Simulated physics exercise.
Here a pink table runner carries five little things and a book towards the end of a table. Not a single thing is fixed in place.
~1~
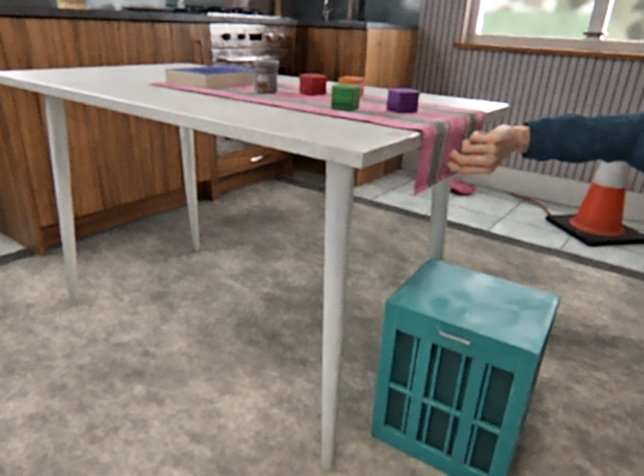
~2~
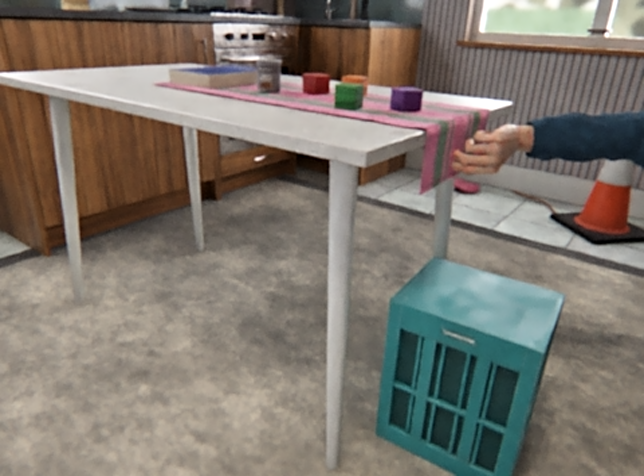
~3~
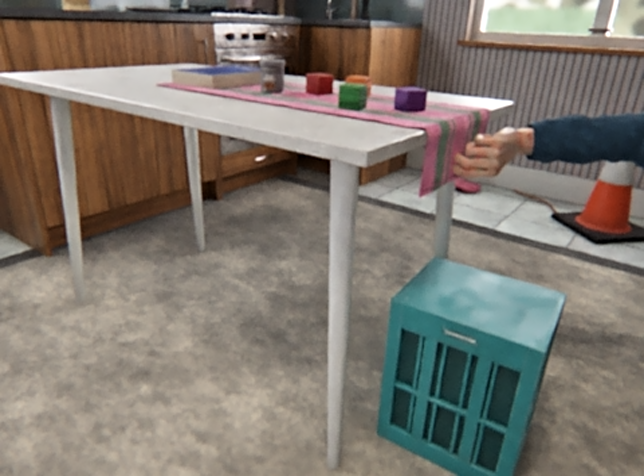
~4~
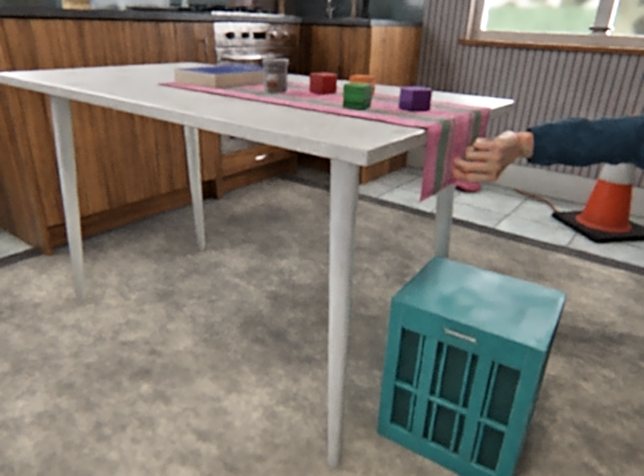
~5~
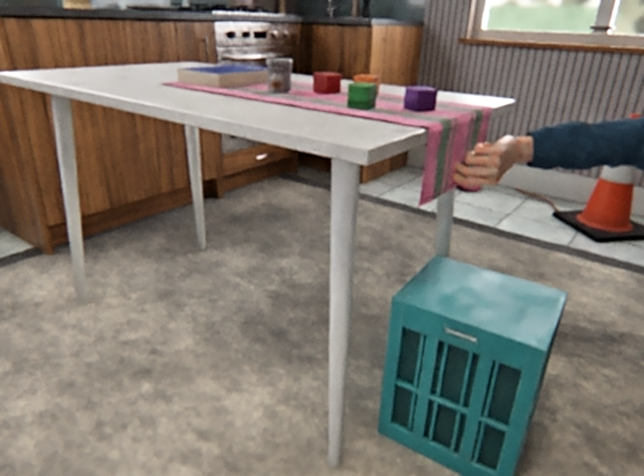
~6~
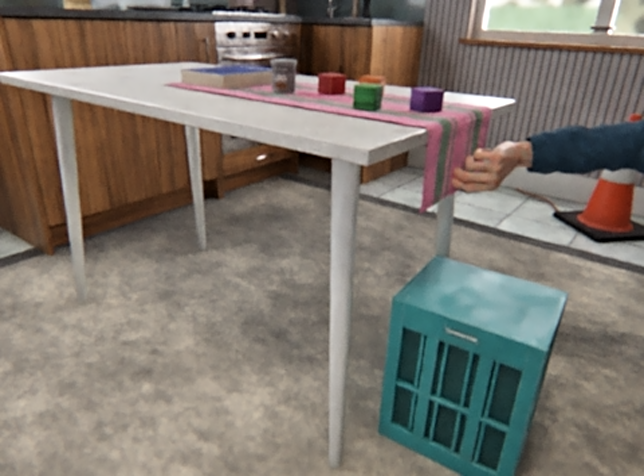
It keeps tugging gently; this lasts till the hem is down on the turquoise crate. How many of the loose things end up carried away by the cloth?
The cloth carries away two.
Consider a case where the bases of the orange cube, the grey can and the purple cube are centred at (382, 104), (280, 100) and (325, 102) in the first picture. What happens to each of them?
In the end the orange cube is no longer on top, the grey can is still on top, and the purple cube is still on top.
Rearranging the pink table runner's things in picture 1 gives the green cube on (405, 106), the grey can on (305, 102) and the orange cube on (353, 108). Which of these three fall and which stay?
The green cube will end up down, the grey can will stay where it is, and the orange cube will end up down.
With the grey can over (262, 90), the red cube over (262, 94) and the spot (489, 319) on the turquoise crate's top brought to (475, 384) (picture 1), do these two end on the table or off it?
Grey can: Still up. Red cube: Still up.
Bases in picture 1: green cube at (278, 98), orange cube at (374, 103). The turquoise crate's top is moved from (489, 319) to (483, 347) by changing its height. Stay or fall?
Green cube stays, orange cube is gone.
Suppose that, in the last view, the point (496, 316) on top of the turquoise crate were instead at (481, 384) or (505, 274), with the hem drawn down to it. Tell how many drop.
Numbers: 4; 1.
Soon after, hem near (446, 254); purple cube gone.
Then, hem on the crate; purple cube and green cube gone.
At rest, hem on the crate; purple cube and green cube gone. Over the edge go two.
